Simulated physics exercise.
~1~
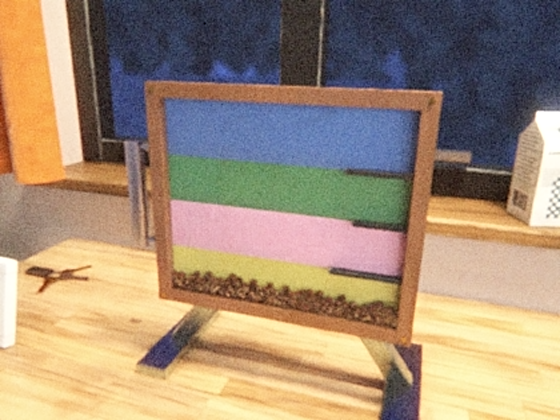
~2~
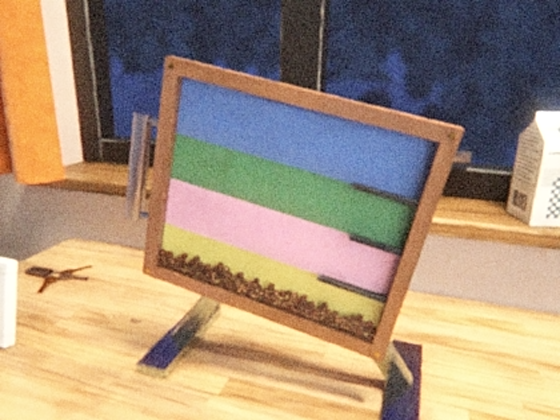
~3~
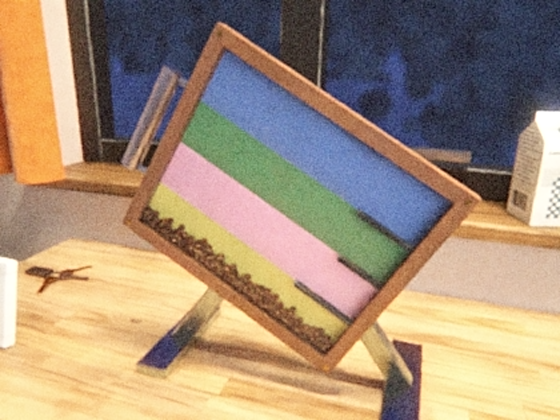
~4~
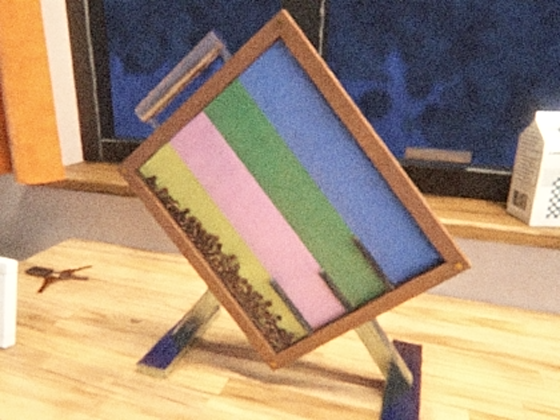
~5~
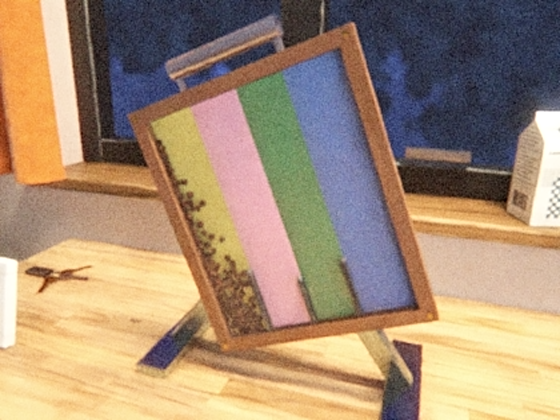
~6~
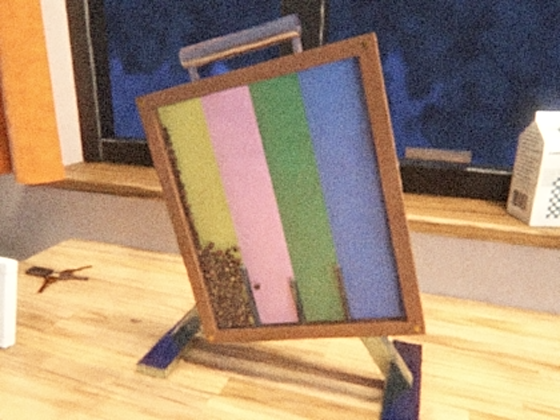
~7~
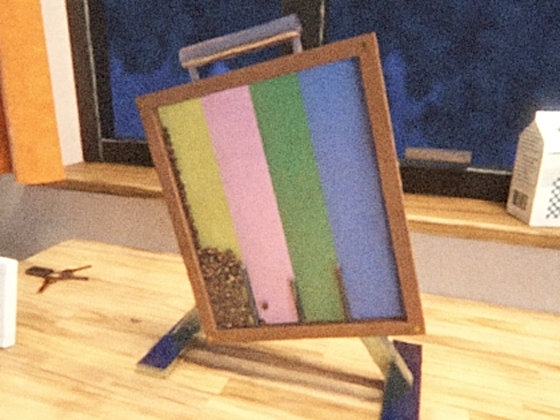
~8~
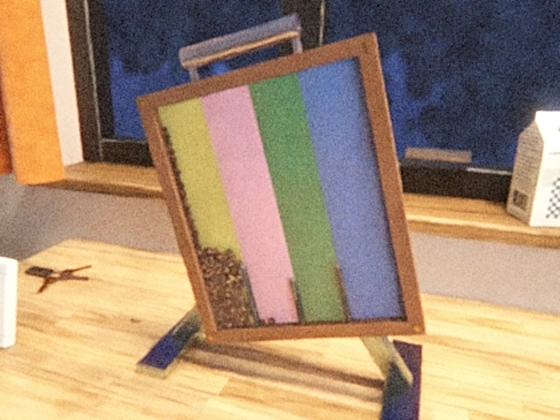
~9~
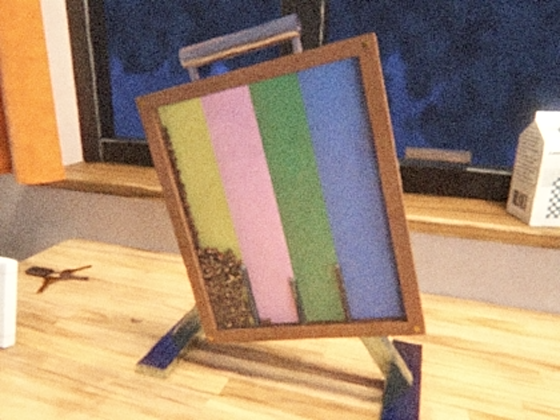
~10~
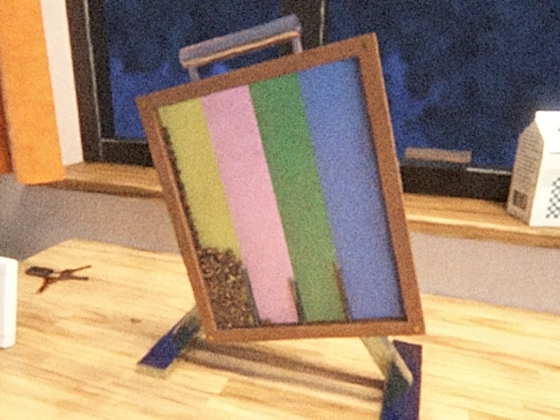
The footage shows a framed, four-striped box on a wooden table tilting clockwise until it stands nearly on its side, while the small dark pills along its bottom edge slide and tumble down the yellow strip, settling in a heap at its lower left corner.
